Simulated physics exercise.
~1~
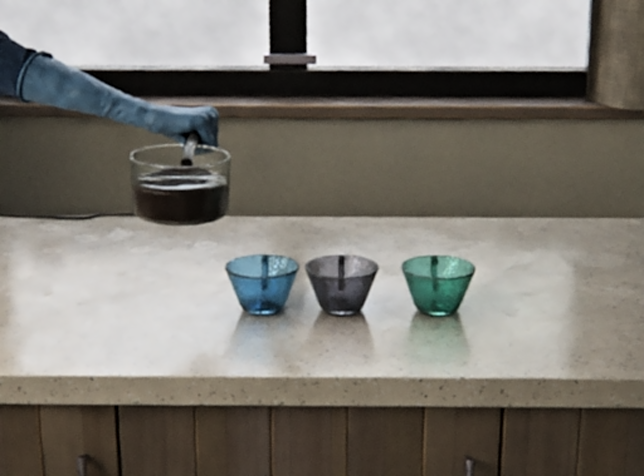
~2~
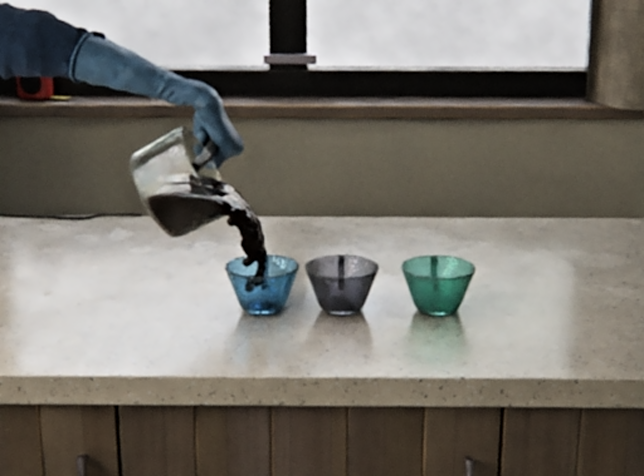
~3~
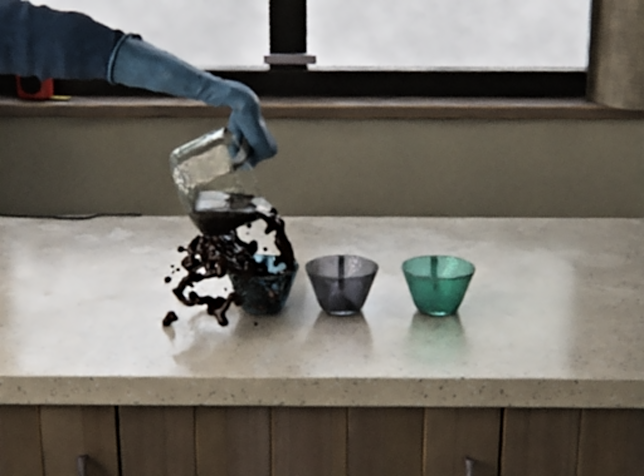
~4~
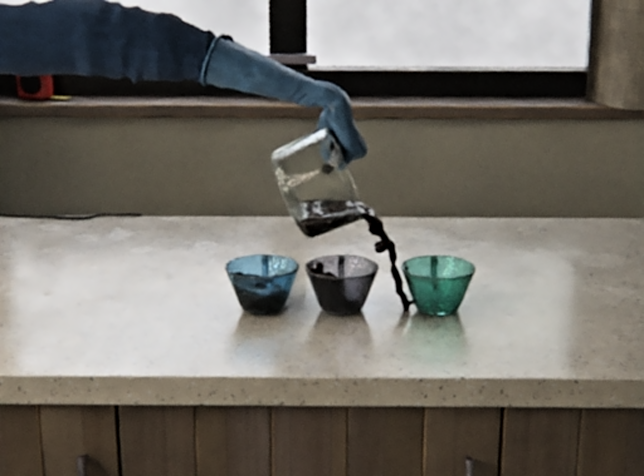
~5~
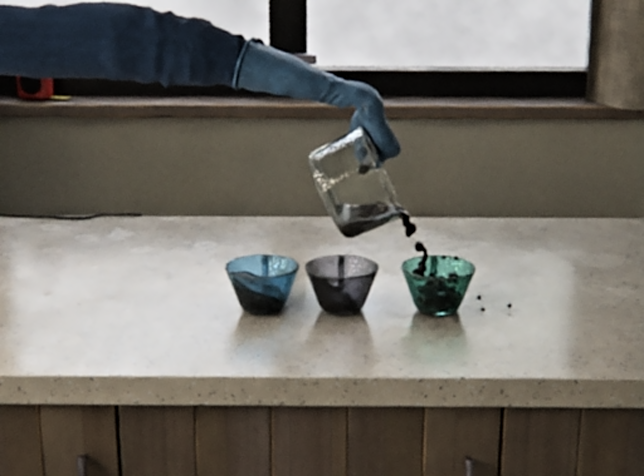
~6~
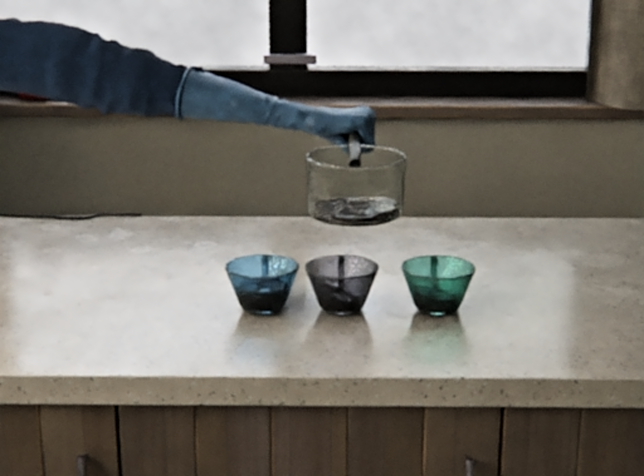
A gloved hand pours dark liquid from a glass pan rightwards along three cups, spilling some.
